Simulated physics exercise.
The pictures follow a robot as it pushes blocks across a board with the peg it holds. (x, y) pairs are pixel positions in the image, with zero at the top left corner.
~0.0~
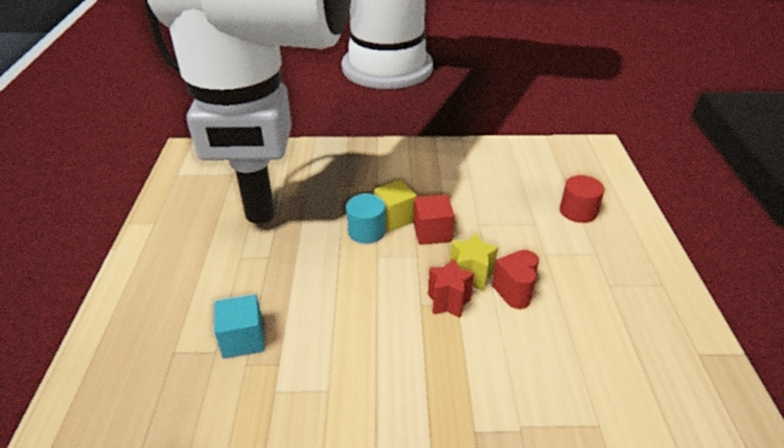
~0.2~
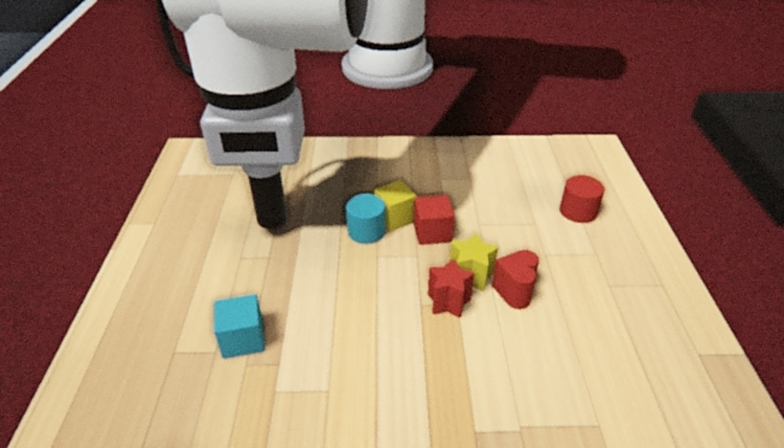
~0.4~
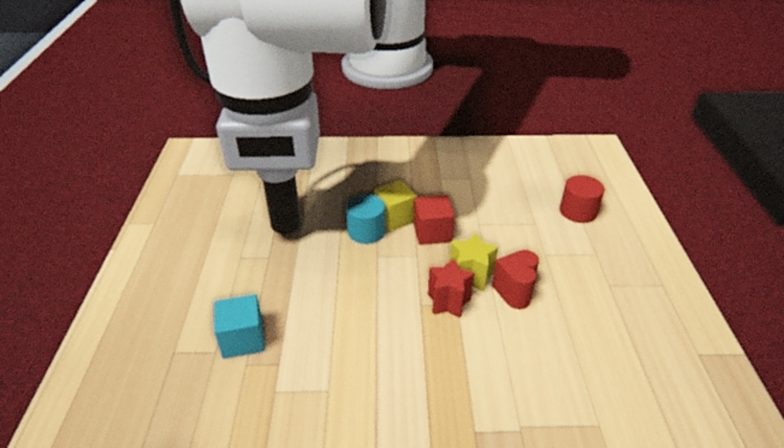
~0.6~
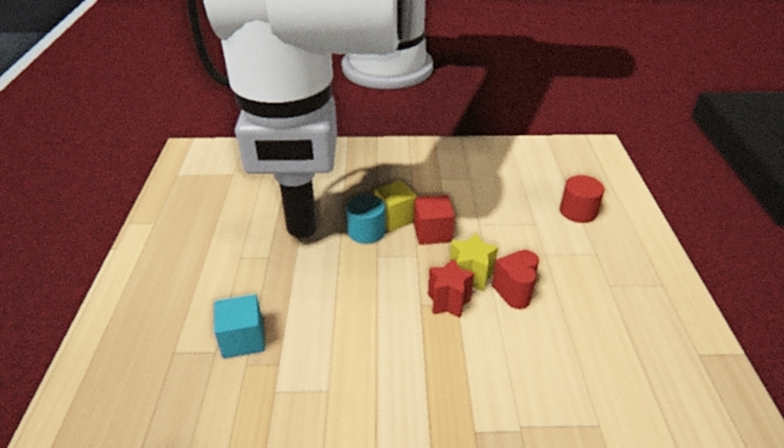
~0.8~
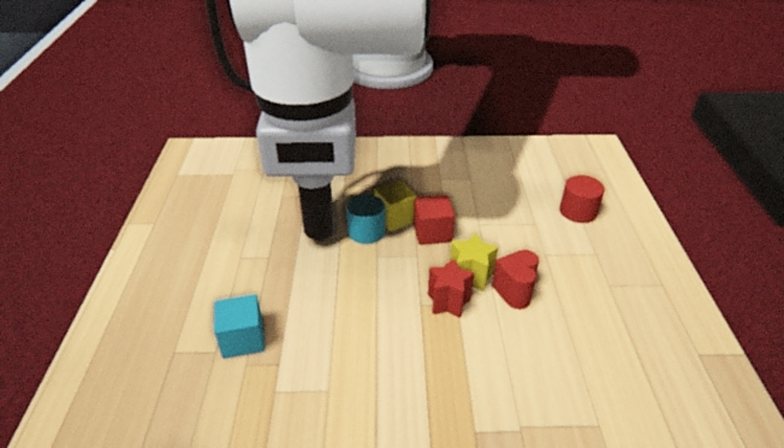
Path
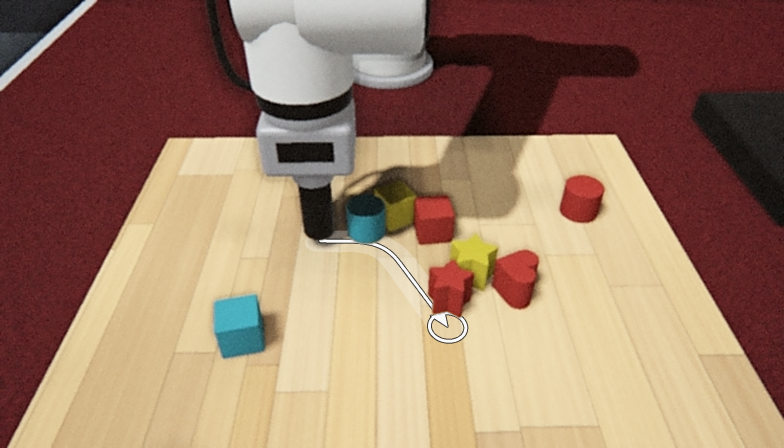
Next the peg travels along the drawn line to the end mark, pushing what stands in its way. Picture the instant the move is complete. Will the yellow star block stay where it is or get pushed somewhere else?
Not moved.
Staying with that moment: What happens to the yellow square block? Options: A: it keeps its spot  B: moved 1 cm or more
I'll go with B - moved 1 cm or more.
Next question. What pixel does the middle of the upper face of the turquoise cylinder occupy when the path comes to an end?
Roughly at (402, 202).
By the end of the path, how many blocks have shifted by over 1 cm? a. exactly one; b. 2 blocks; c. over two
I choose c.
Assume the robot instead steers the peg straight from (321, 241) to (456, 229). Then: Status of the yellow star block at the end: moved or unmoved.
That block will keep its spot.
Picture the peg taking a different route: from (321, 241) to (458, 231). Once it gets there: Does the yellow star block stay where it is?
Answer: Yes.
The line goes from (321, 241) over (379, 246) and (414, 282) to (448, 327).
The first path, step by step. One third of the way, peg at (379, 236); turquoise cylinder at (402, 202); yellow square block at (414, 181), turned 20° anticlockwise.
Two thirds of the way, peg at (415, 272); turquoise cylinder at (402, 202); yellow square block at (414, 181), turned 20° anticlockwise.
At the end, peg at (449, 316); turquoise cylinder at (402, 202); yellow square block at (414, 181), turned 20° anticlockwise; red star block at (483, 291), turned 80° anticlockwise; yellow star block unmoved.
